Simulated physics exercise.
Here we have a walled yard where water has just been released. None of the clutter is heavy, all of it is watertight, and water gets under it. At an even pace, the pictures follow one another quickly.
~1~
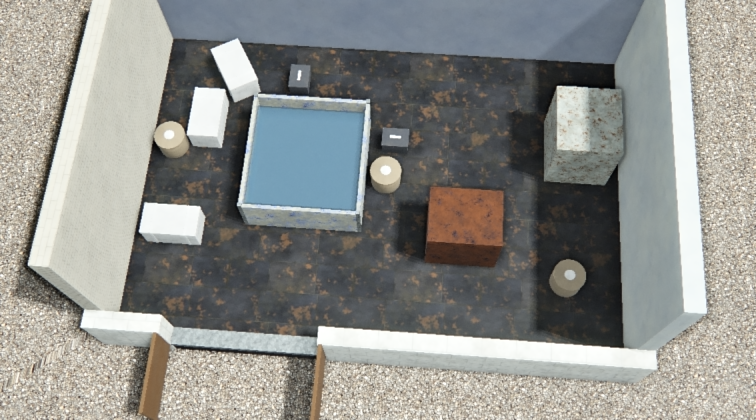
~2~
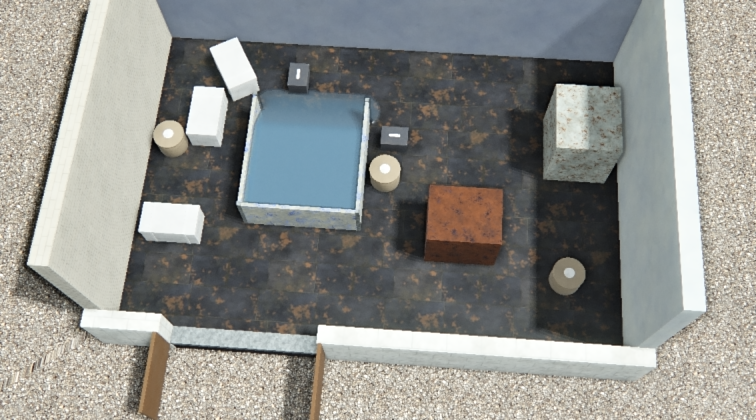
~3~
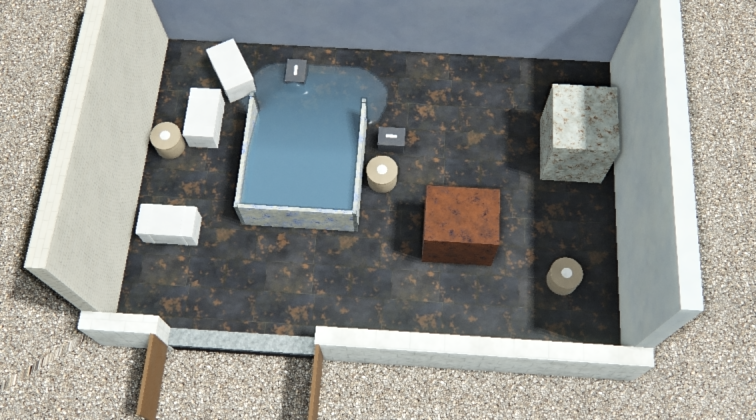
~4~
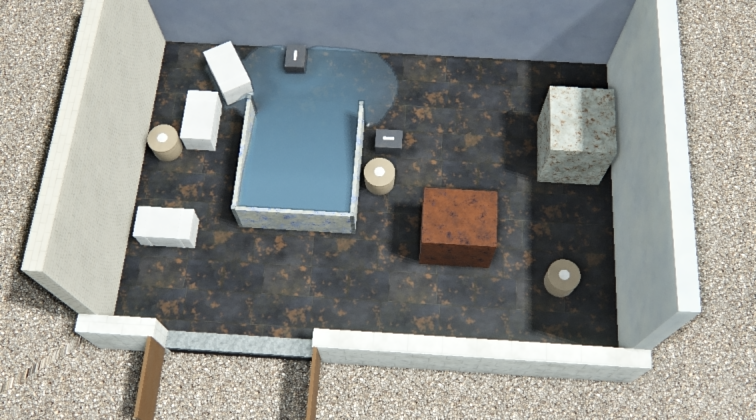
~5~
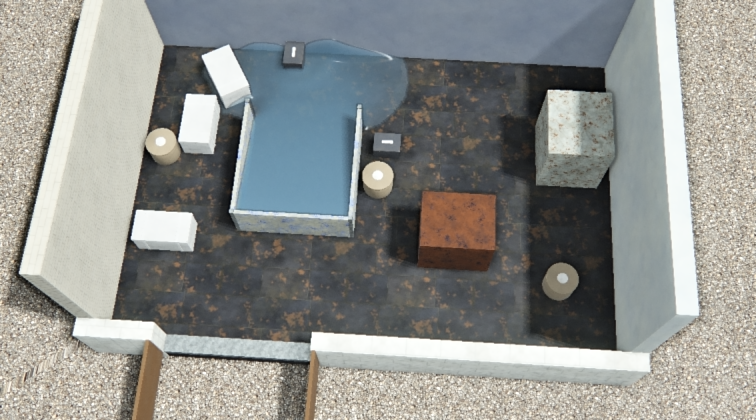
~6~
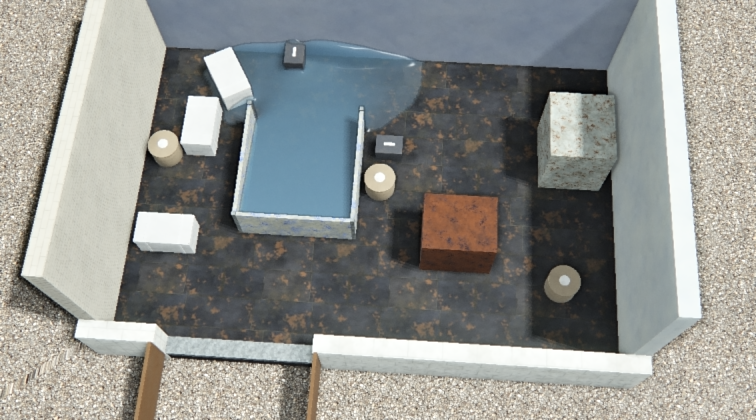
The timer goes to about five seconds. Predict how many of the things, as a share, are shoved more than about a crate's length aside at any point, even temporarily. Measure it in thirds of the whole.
The share is two thirds or more of the whole.
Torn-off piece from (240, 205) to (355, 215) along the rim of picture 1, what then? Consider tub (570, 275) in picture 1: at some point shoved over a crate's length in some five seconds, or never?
Going by the pictures, this one made the full stretch.
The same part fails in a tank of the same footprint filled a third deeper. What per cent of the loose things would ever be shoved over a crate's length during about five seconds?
About 80 %.
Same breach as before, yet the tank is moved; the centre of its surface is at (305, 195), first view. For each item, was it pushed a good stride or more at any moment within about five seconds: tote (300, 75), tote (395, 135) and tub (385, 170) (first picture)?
Result per object - went far, stayed close, stayed close.
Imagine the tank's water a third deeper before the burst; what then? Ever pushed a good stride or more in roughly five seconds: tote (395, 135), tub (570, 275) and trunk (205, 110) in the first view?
Going through them in turn, I'd say never got there, then got there, then got there.
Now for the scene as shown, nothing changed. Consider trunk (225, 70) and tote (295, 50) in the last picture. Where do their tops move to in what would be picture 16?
They end up at about pixels (176, 91) and (198, 66).
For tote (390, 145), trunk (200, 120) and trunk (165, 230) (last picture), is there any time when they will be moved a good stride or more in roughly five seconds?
Here's how it goes one after another: Remained close, traveled a good way and traveled a good way.
A moment on, 0 of 8 are well off their spots; 1 afloat.
Next, 2 of 8 are well off their spots; 1 afloat.
Later, 4 of 8 are well off their spots; 4 afloat.
In the end, 6 of 8 are well off their spots, and 6 have been at some point; 2 afloat.
